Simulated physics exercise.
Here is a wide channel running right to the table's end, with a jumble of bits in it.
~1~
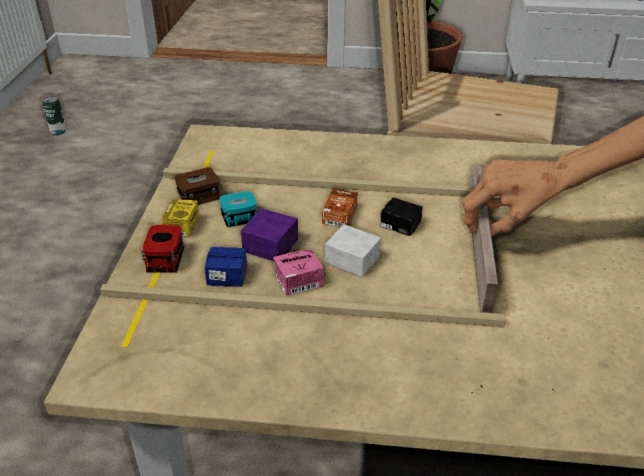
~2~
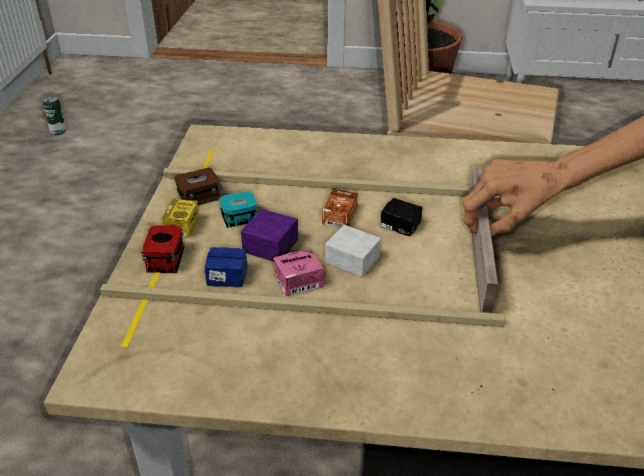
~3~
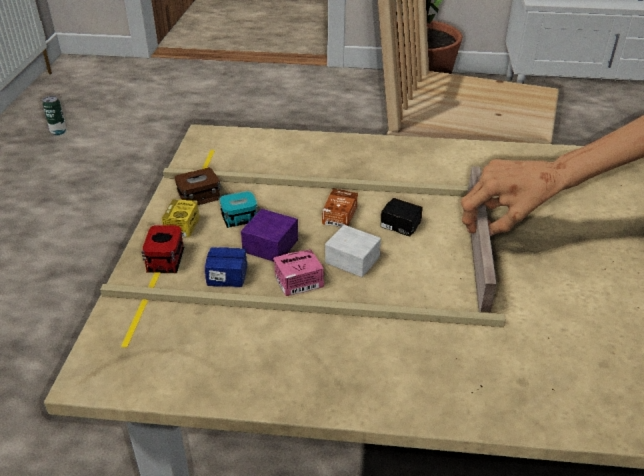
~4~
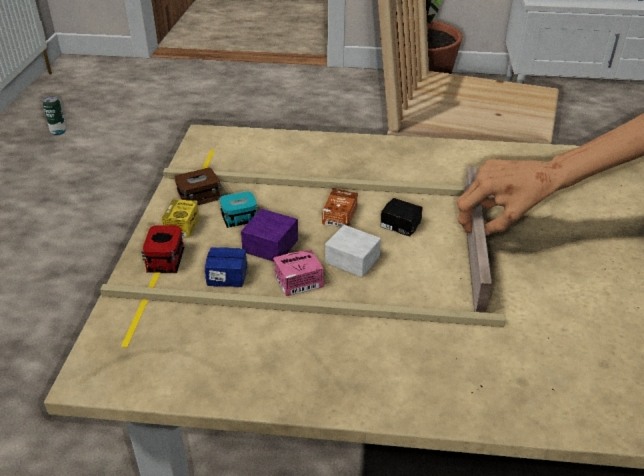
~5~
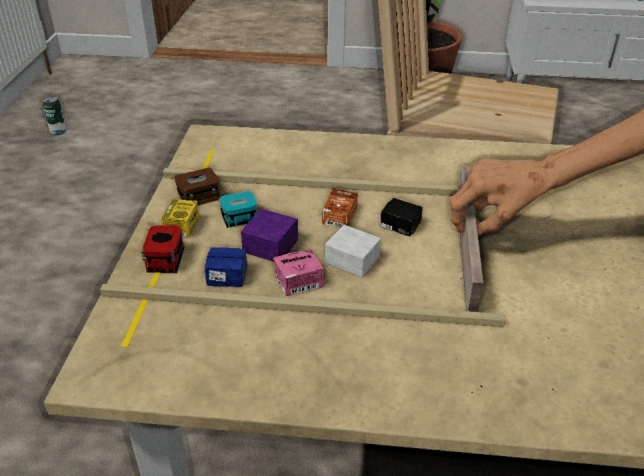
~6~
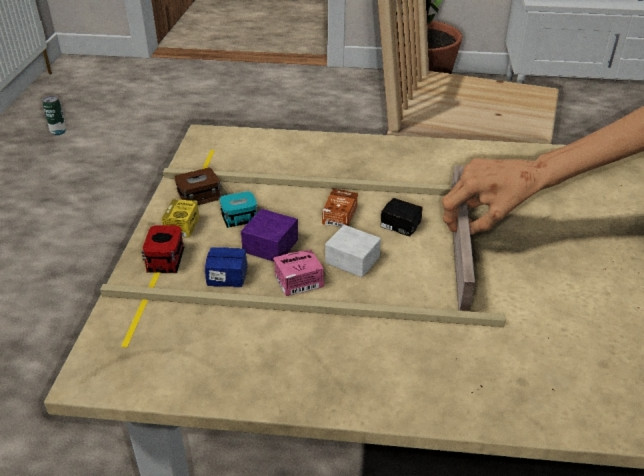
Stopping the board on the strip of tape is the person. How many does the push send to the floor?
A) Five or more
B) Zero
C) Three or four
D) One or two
A.
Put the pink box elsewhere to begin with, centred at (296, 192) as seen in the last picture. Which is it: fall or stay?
From that start, the object then is safe.
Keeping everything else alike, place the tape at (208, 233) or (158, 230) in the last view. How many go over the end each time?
That would be 2, then 6.
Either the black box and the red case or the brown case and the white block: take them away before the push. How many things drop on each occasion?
The counts: 5 and 4.
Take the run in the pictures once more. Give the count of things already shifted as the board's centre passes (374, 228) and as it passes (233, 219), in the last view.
First 3 and then 10.
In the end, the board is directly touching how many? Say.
It's 4.
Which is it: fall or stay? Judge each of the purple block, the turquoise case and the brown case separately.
By the end the purple block is no longer there, the turquoise case is no longer there and the brown case is no longer there.
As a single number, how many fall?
Taken together, the number is 6.
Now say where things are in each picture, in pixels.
Red case (164, 249); yellow box (181, 218); brown case (198, 187); board (481, 235); tape (176, 231), in the first picture.
Yellow box (181, 218); black box (401, 217), in the second picture.
Brown case (198, 187); purple block (270, 236), in the third picture.
Red case (164, 249); white block (353, 251), in the fourth picture.
Yellow box (181, 218); orange box (340, 208), in the fifth picture.
Red case (164, 249); yellow box (181, 218); brown case (198, 187); board (461, 234); tape (176, 231), in the sixth picture.
Soon after, none off yet; red case at rest near (164, 249); yellow box at rest near (181, 218); brown case at rest near (198, 187).
In the end, the number that fall off is five or more; gone, purple block, blue box, turquoise case, brown case, yellow box and red case.
